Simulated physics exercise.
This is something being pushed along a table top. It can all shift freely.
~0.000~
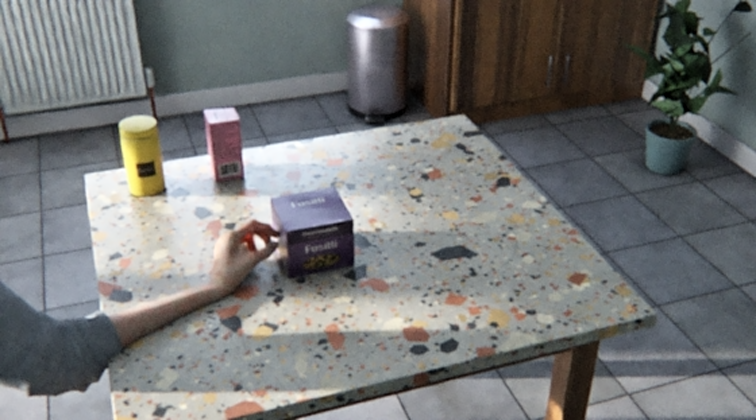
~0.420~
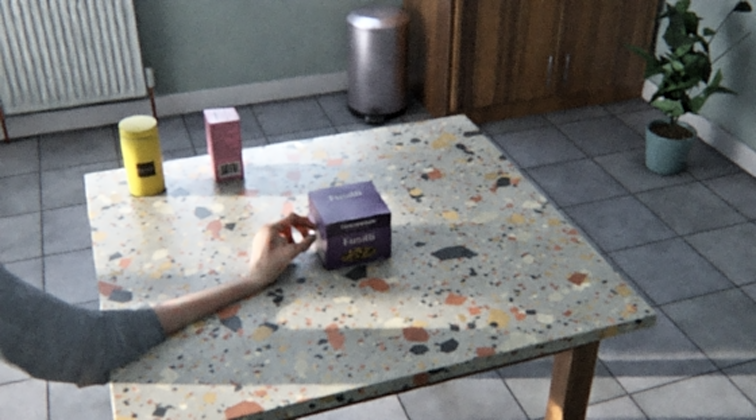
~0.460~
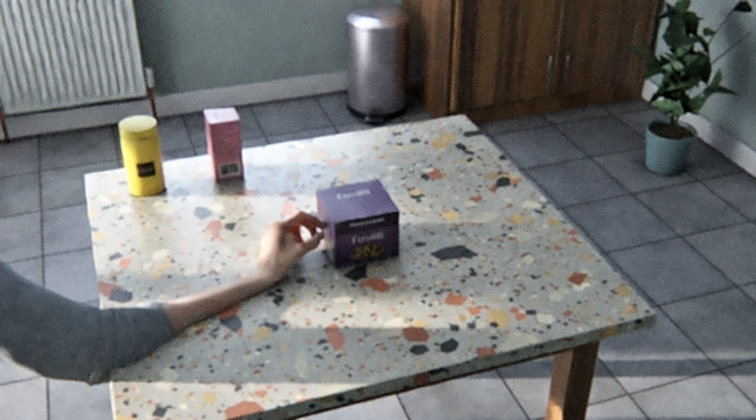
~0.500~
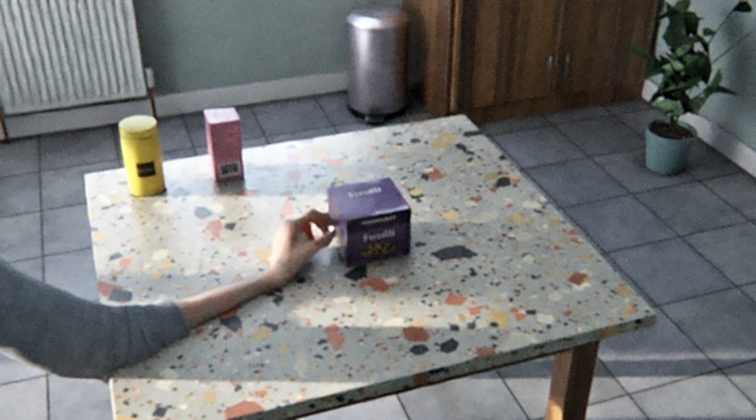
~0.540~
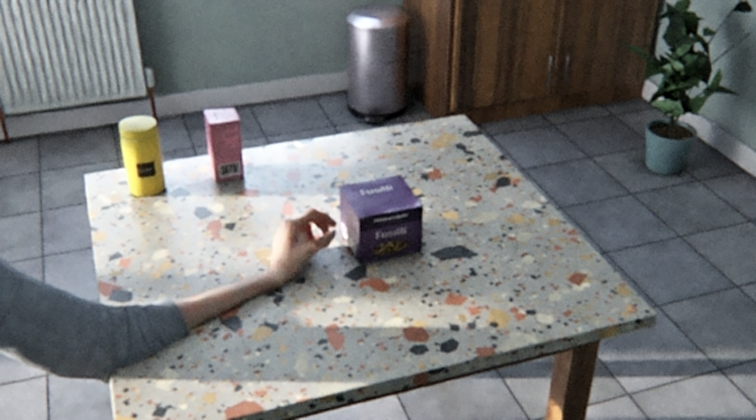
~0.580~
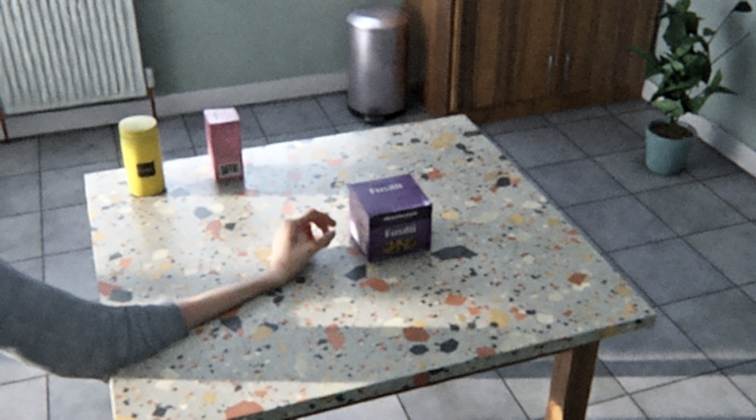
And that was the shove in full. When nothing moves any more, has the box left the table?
No, it is still on the table.
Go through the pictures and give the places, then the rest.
Under the hand; purple box (312, 231), in the first frame.
Under the hand; purple box (350, 224), in the second frame.
Under the hand; purple box (358, 223), in the third frame.
Purple box (369, 221), in the fourth frame.
Purple box (380, 218) slid a little, in the fifth frame.
Purple box (390, 217) slid a little, in the sixth frame.
After 0.82 s, purple box slid a little near (404, 214).
After 1.06 s, purple box resting near (404, 214).
At rest (1.3 s), moved from the start, purple box. Seen from the same camera at the end, purple box near (404, 214).
